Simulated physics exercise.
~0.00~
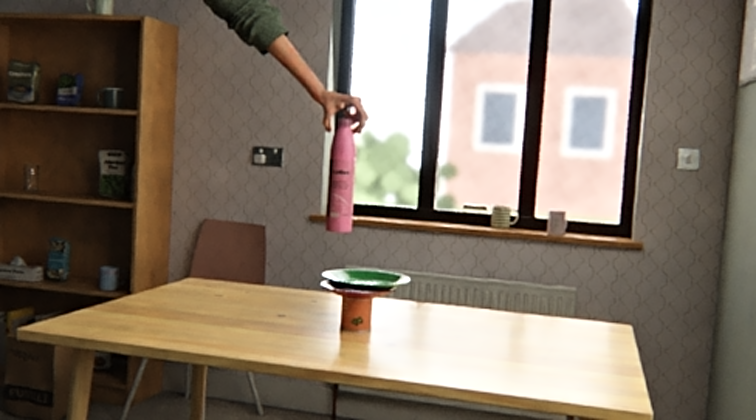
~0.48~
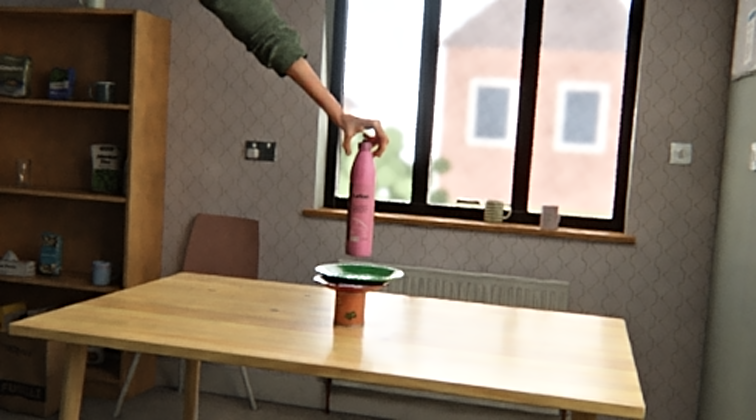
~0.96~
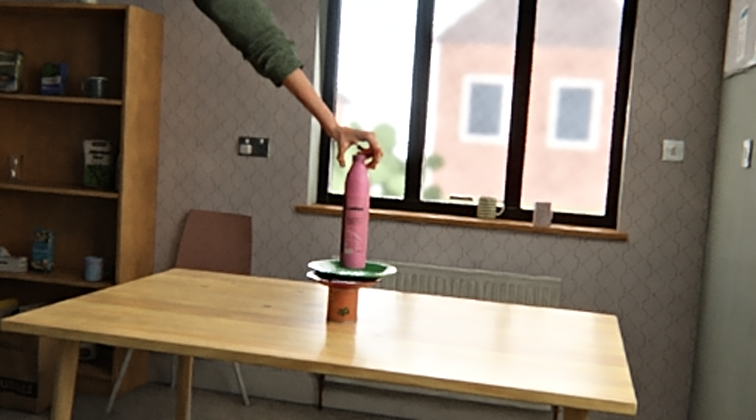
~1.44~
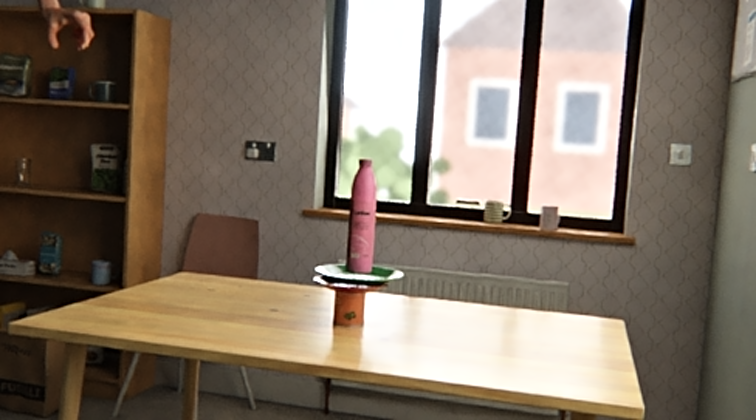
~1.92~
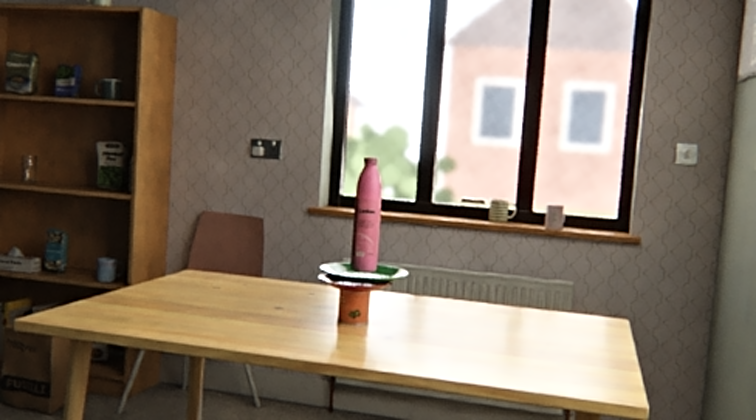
A hand lowers a pink bottle toward a small stack on a light wooden table, seen from across the room by a slightly swaying camera. The stack has an orange tin at the bottom, with a red plate and a green plate on top. Behind it are a dark-framed window with cups on the sill, a pinkish chair and a wooden bookcase at left. The hand shifts the bottle slightly right and down until it stands upright on the green plate. Then it lets go and draws back to the upper left. The bottle stays balanced, and the whole stack remains standing.
